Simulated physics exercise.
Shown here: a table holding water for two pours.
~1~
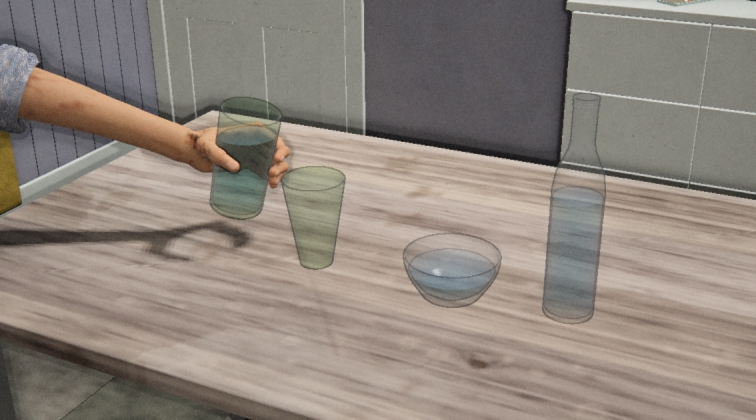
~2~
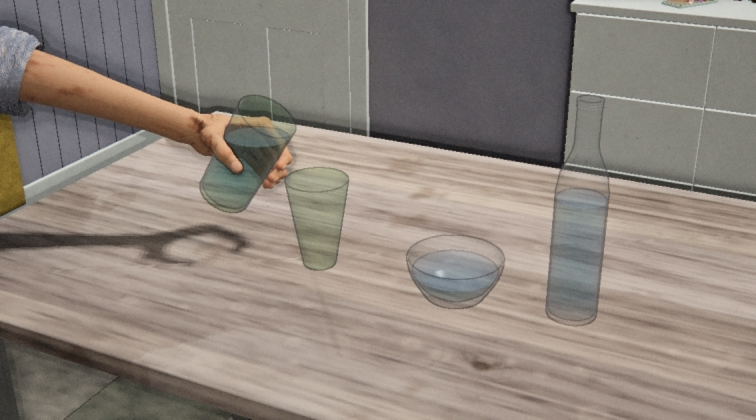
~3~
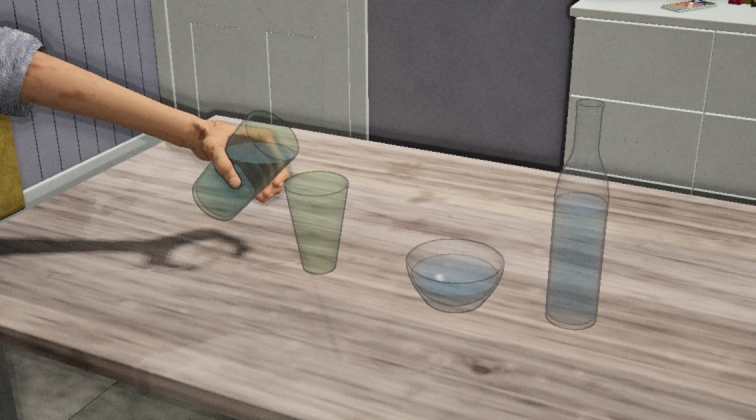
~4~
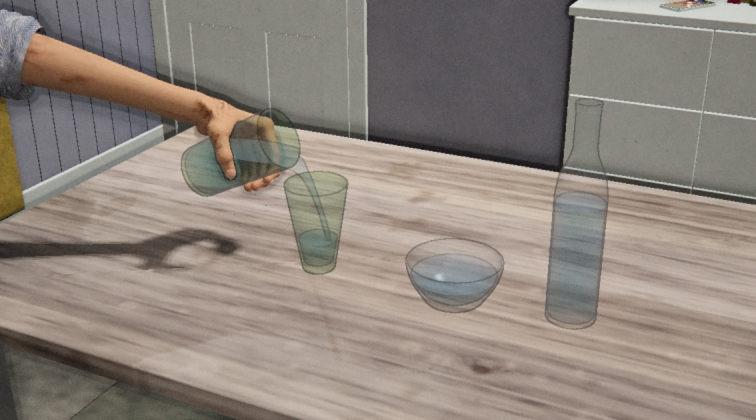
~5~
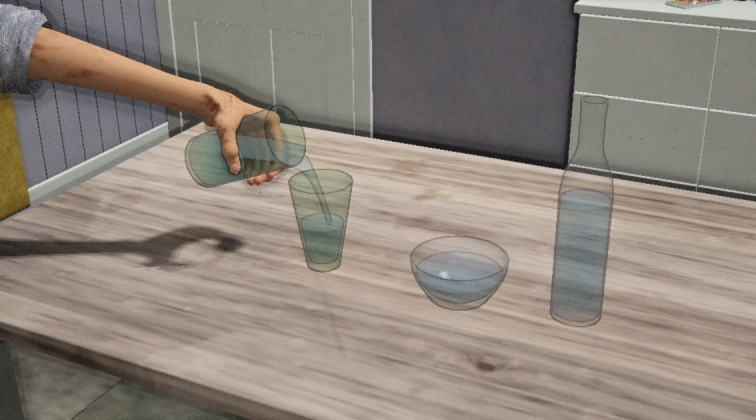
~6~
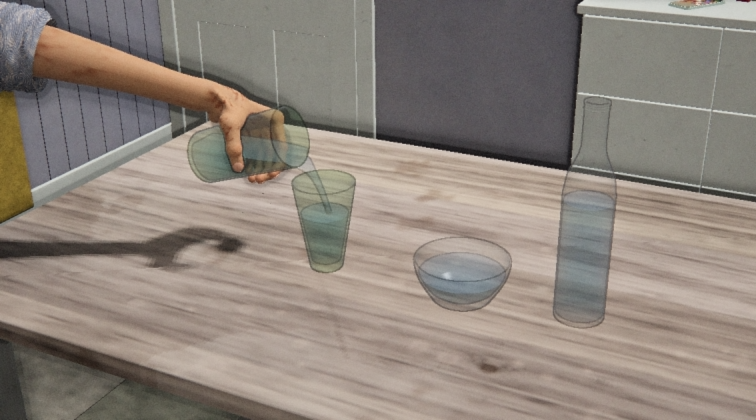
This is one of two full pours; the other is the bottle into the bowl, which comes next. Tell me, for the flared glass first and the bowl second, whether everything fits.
The flared glass will end up spilling, the bowl will end up spilling.
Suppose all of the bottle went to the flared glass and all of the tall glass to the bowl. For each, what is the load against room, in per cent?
That works out close to 120 per cent of capacity first, then close to 160 per cent.
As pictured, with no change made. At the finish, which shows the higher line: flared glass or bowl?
It stands higher in the flared glass.
Shortly, the flared glass is nearly full.
Then, the flared glass is full to the brim, some went over its rim.
At the finish, the flared glass is full to the brim, some went over its rim; the bowl is full to the brim, some went over its rim.
